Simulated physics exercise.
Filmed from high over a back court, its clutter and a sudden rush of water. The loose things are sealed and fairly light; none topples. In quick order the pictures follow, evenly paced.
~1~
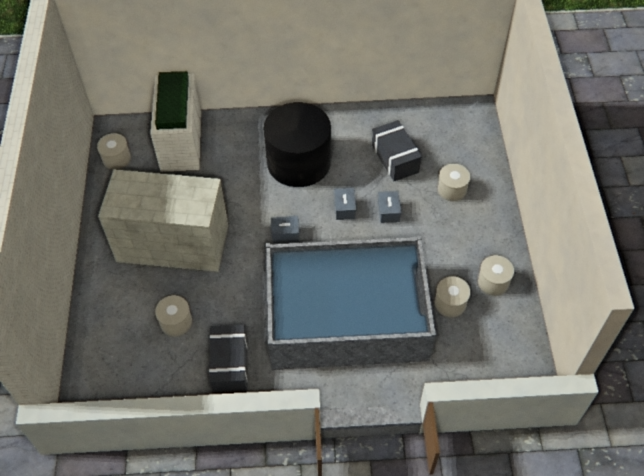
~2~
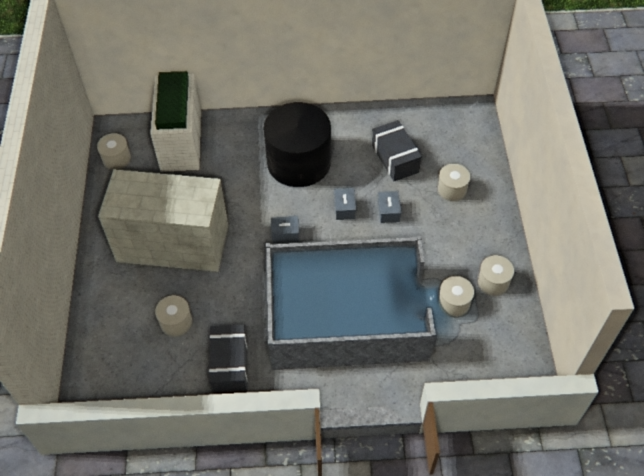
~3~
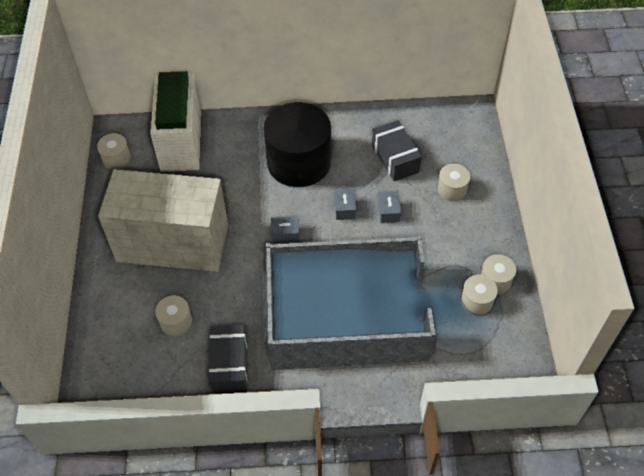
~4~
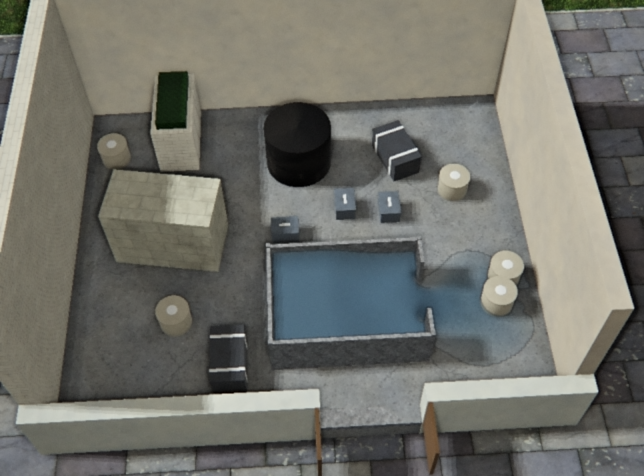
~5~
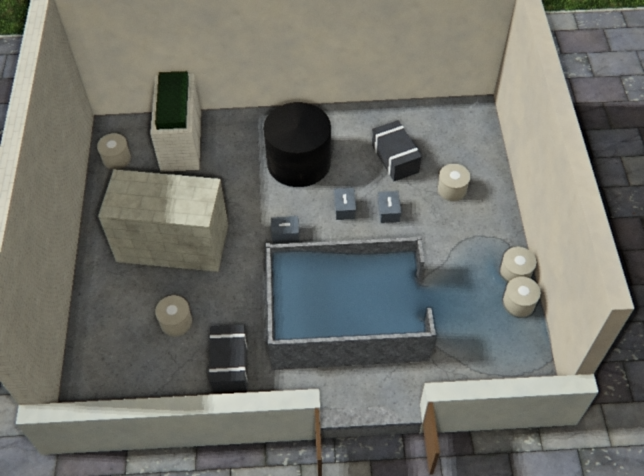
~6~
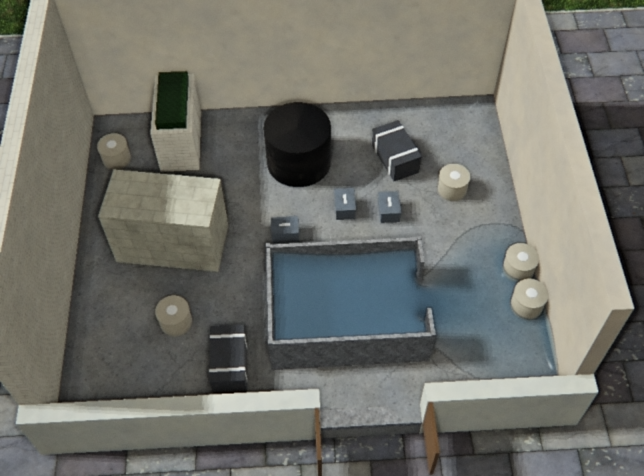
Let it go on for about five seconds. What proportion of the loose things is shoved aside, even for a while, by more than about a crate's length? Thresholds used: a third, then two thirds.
Midway band.
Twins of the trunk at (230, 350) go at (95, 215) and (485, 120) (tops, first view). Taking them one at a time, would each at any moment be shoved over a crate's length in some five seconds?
Taking the two as listed, the first stopped before it and the second reached the mark.
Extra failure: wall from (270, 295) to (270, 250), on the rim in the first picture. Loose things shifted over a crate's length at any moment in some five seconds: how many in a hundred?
Near 20 in a hundred.
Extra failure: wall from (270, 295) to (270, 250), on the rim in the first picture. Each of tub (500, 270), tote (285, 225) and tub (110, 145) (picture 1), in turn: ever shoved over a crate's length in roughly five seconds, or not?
In turn: Stayed short, stayed short, cleared that distance.
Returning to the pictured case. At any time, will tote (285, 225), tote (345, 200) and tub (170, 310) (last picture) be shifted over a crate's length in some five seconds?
Successively: Never went far, never went far, never went far.
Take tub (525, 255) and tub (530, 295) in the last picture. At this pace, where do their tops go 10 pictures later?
Approximately (469, 169) for one and (535, 346) for the other.
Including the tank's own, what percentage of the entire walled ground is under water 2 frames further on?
Near 20 %.
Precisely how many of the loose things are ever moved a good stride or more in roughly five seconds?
That gives 5.
A moment on, 2 of 10 are well off their spots; 2 afloat.
Next, 2 of 10 are well off their spots; 1 afloat.
Later, 2 of 10 are well off their spots; 2 afloat.
In the end, 5 of 10 are well off their spots, and 5 have been at some point; 1 afloat.
